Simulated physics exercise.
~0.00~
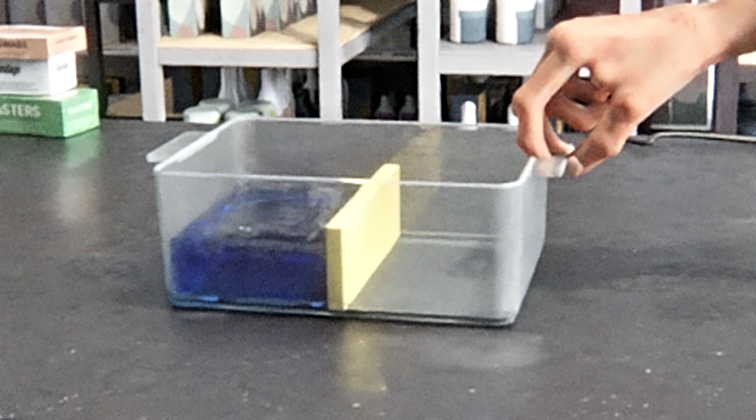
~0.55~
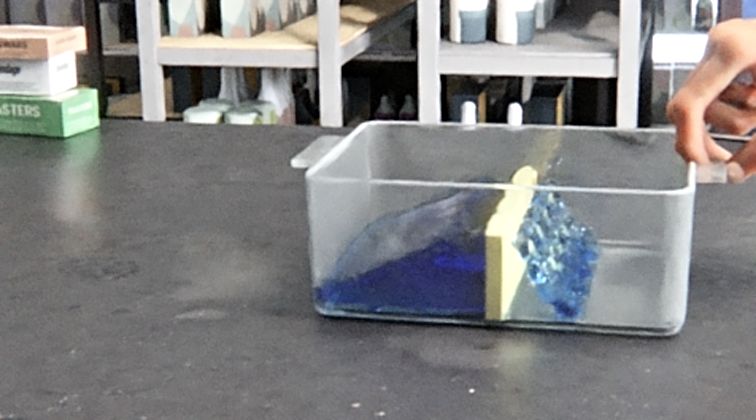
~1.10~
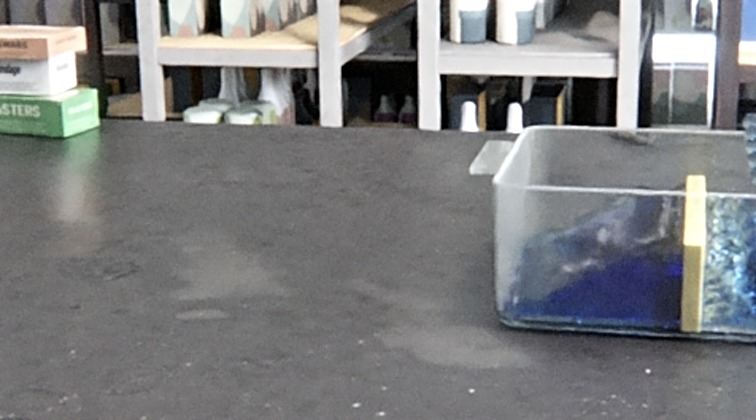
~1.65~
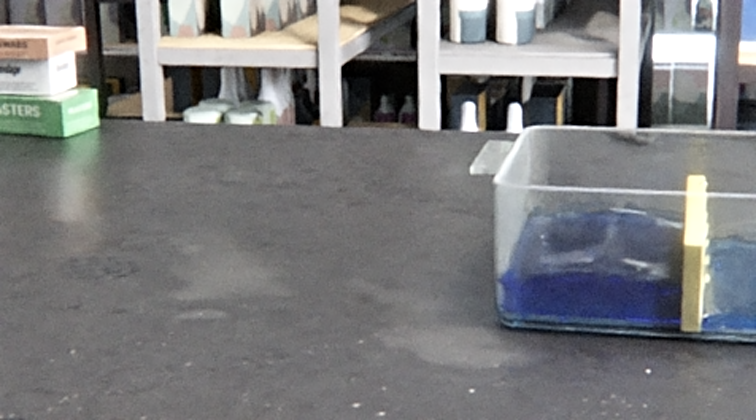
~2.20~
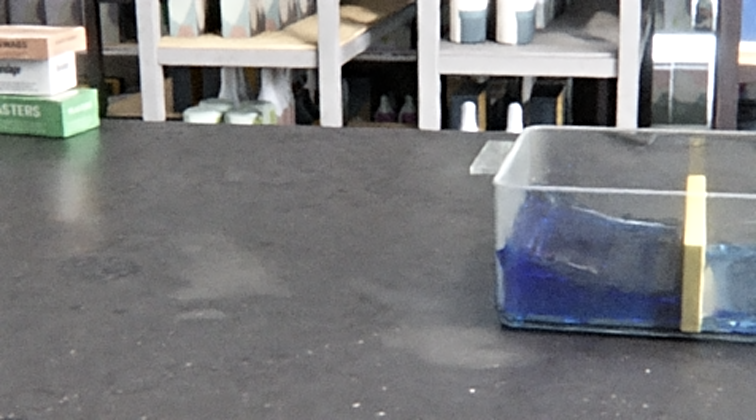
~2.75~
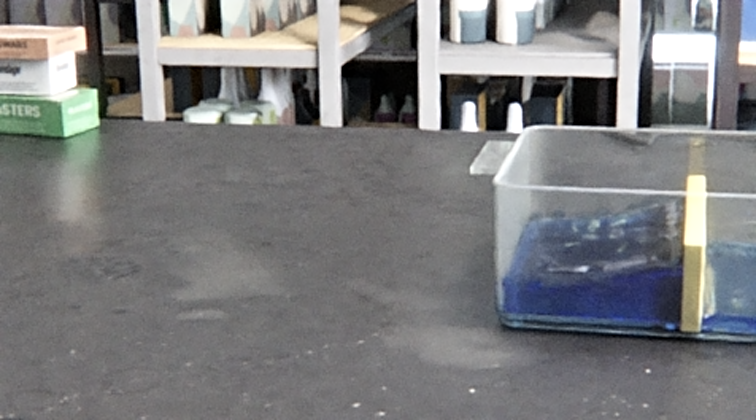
Divided clear box pulled right by a hand, blue water surging past the yellow divider, then sloshing on both sides.
